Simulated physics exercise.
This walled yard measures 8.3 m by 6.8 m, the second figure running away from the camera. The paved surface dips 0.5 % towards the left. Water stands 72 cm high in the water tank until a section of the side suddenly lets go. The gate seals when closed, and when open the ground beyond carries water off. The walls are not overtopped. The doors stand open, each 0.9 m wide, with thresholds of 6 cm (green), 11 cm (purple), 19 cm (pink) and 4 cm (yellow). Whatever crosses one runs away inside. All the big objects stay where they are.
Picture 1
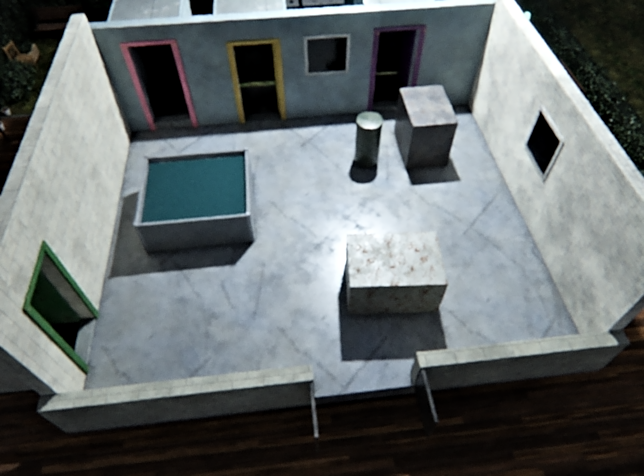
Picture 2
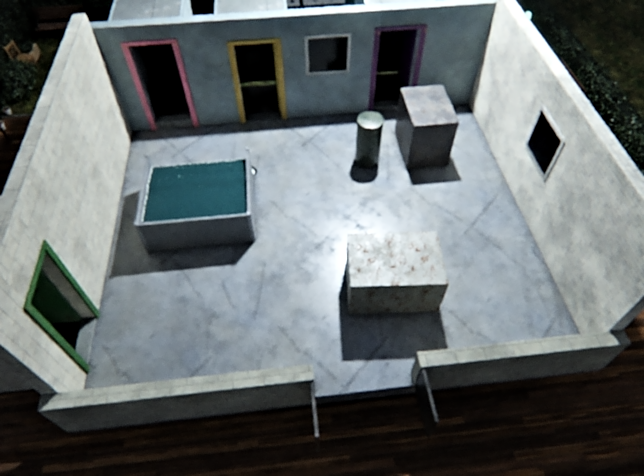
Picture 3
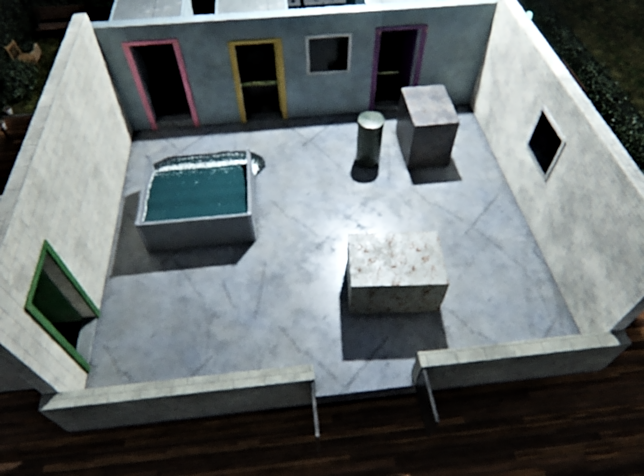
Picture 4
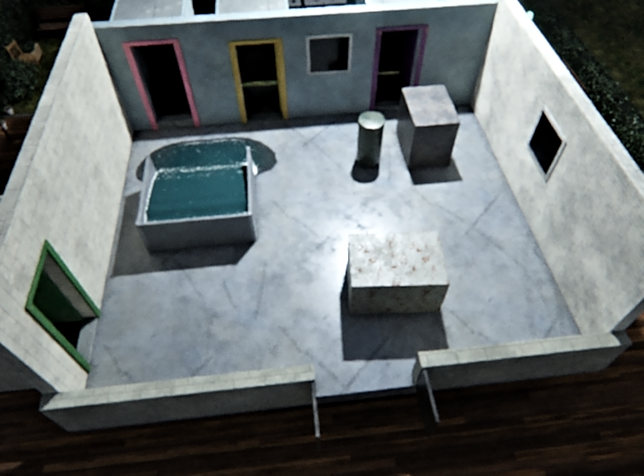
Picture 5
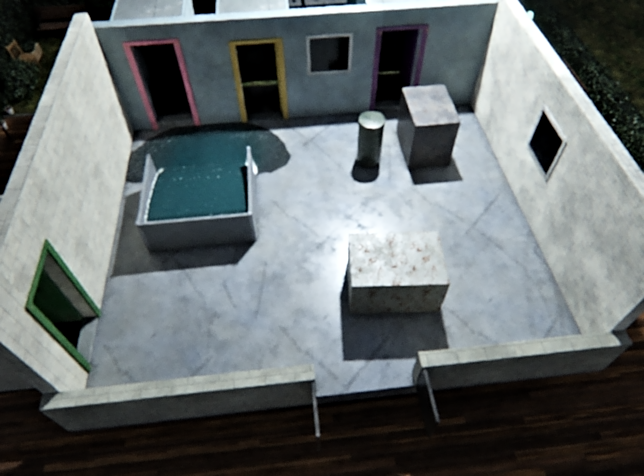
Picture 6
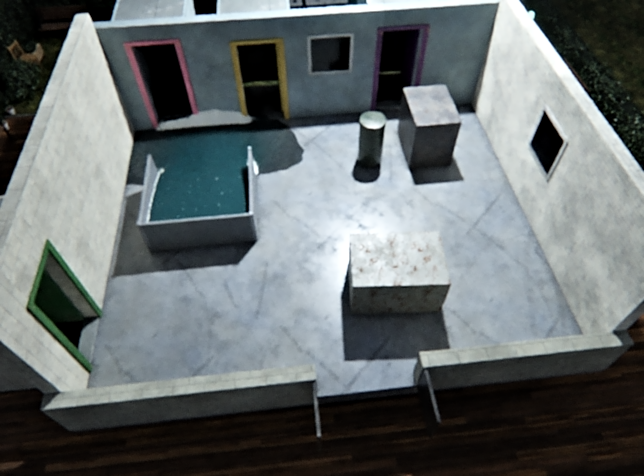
Water lies still in a raised rectangular tank on the left of a walled yard, then begins pouring over its far side. It spreads across the pale paving behind the tank in a widening, rounded sheet, and finally reaches the back wall near the pink and yellow doorways.
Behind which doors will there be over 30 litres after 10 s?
Door by door: At the green door it keeps below the limit; at the purple door it does not reach the limit; at the pink door it exceeds the limit; at the yellow door it goes over the limit.
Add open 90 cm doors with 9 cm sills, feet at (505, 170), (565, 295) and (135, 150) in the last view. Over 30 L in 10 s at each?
In turn: Not over, below, over.
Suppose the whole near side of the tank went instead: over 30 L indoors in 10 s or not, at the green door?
Against that limit: Green over.
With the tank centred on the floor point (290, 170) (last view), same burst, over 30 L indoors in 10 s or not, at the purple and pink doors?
Against that limit: Purple under, pink under.
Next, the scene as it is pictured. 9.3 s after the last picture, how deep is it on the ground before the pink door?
Some 5.0 cm.
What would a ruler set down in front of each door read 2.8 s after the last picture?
Depths in cm: Green 1, purple 5, pink 21, yellow 12.
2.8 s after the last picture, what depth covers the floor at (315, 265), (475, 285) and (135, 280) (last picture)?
In that order: 0, 0 and 6 cm.
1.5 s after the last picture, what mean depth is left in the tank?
About 19 cm.
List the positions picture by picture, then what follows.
In the first frame, still water, 72 cm deep, in the water tank at (195, 187).
In the second frame, water pours out on the water tank's far side and has run 1.1 m, to (255, 173); typically 9 cm deep outside, 72 cm at the water tank's back.
In the third frame, the front is at (260, 161), 1.3 m from the gap on the water tank's far side; 1.7 m2 of floor is under water; 72 cm left at the back of the water tank.
In the fourth frame, water pours out on the water tank's far side and has run 1.6 m, to (265, 149); typically 11 cm deep outside, 67 cm at the water tank's back.
In the fifth frame, water pours out on the water tank's far side and has run 2.0 m, to (247, 125); typically 8 cm deep outside, 61 cm at the water tank's back.
In the sixth frame, water pours out on the water tank's far side and has run 2.5 m, to (146, 130); typically 8 cm deep outside, 61 cm at the water tank's back.
Then, 0.7 s after the last picture water covers 15 % of the floor and is deepest (48 cm) near (211, 127); green door not reached, purple door not reached, pink door 41 cm at the sill, 61 L in, yellow door 23 cm at the sill, 56 L in.
Then, 1.5 s after the last picture water covers 20 % of the floor and is deepest (41 cm) near (135, 133); green door not reached, purple door not reached, pink door 38 cm at the sill, 158 L in, yellow door 19 cm at the sill, 151 L in.
Then, 2.8 s after the last picture water covers 35 % of the floor and is deepest (24 cm) near (135, 138); green door not reached, purple door 5 cm at the sill, 0 L in, pink door 21 cm at the sill, 214 L in, yellow door 12 cm at the sill, 226 L in.
Then, 5.3 s after the last picture water covers 60 % of the floor and is deepest (16 cm) near (86, 397); green door 5 cm at the sill, 1 L in, purple door 8 cm at the sill, 0 L in, pink door 9 cm at the sill, 217 L in, yellow door 7 cm at the sill, 264 L in.
Then, 9.3 s after the last picture water covers 95 % of the floor and is deepest (8 cm) near (515, 359); green door 5 cm at the sill, 3 L in, purple door 5 cm at the sill, 0 L in, pink door 5 cm at the sill, 217 L in, yellow door 5 cm at the sill, 274 L in.
